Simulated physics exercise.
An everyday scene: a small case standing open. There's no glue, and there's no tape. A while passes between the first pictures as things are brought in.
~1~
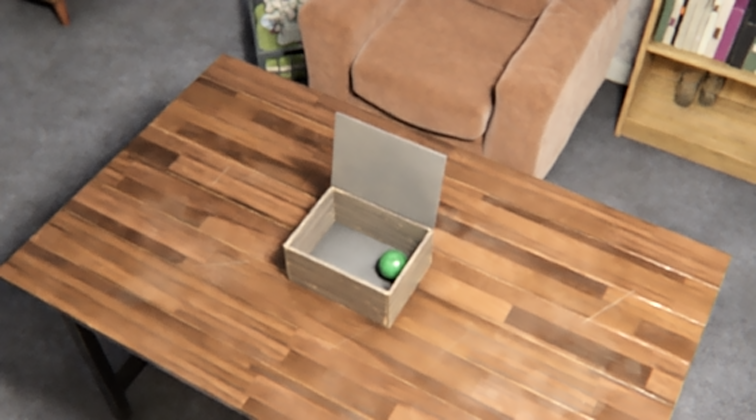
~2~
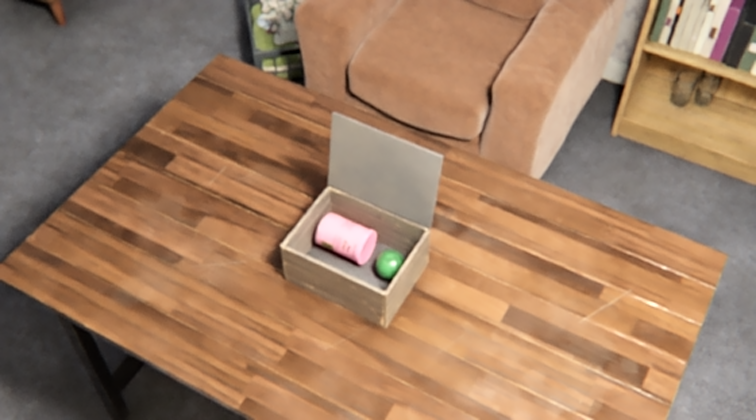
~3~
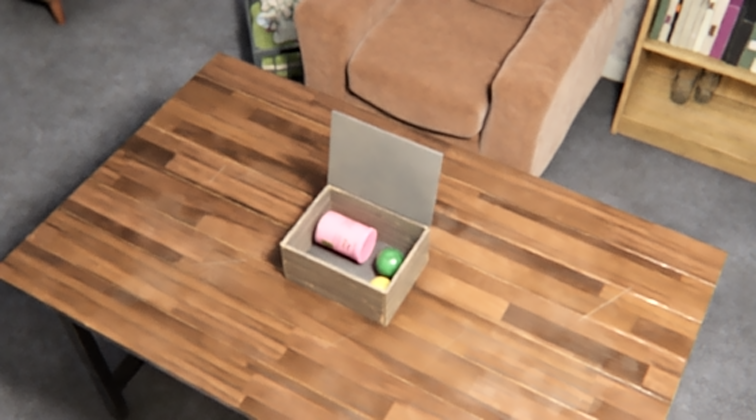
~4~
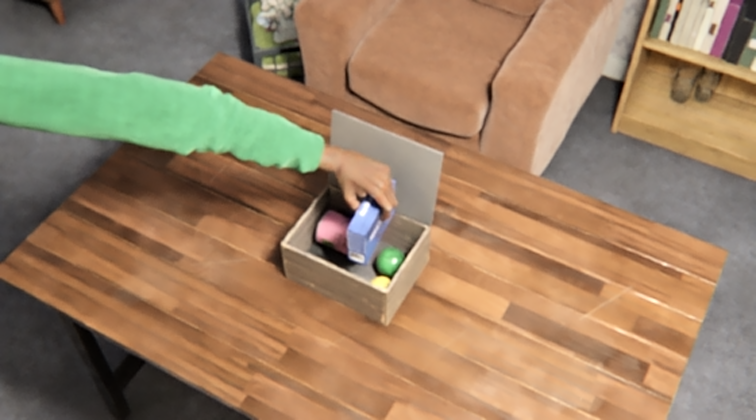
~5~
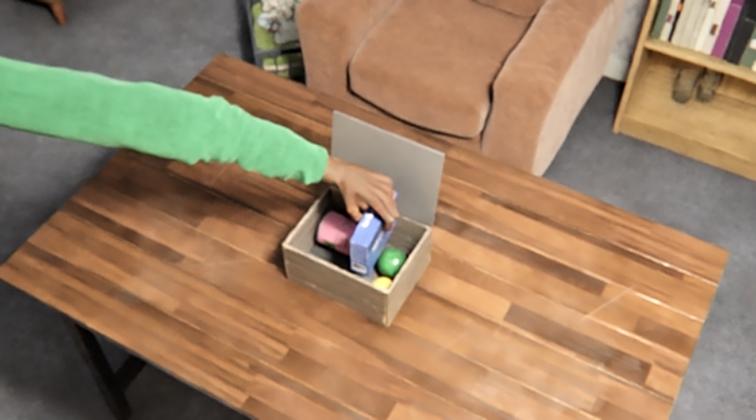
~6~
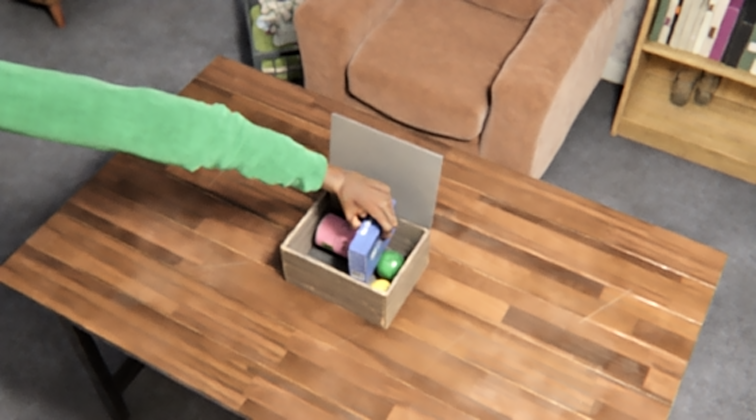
A green-sleeved arm reached in from the left and lowered a blue packet into the open box, keeping hold of it, after a pink tin and something small and yellow had joined the green apple inside.
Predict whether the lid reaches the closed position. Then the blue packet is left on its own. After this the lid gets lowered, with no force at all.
It does not reach it.
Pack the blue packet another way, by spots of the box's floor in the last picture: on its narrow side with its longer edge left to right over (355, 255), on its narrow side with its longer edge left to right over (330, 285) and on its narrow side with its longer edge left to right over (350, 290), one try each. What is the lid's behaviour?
Going in order, the lid comes down all the way, then comes down all the way, then is left partly open.
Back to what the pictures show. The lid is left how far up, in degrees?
Some 10 degrees above the rim, more or less.
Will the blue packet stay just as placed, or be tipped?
Looking at the last picture, it sits at an angle.
Then, 0.40 s past the last view, blue packet on its side near (356, 255); green apple displaced a little.
Then, 1.20 s past the last view, lid starting down; blue packet on its side near (355, 259); yellow lemon displaced a little.
Then, 1.70 s past the last view, lid 51° above the rim; blue packet on its side near (355, 259).
Then, 2.00 s past the last view, lid 27° above the rim; blue packet on its side near (355, 259).
Finally, lid 10° above the rim; down or leaning hard in the box, blue packet; the other 3 still in place. Final places as the last picture's camera would see them, blue packet near (355, 259).
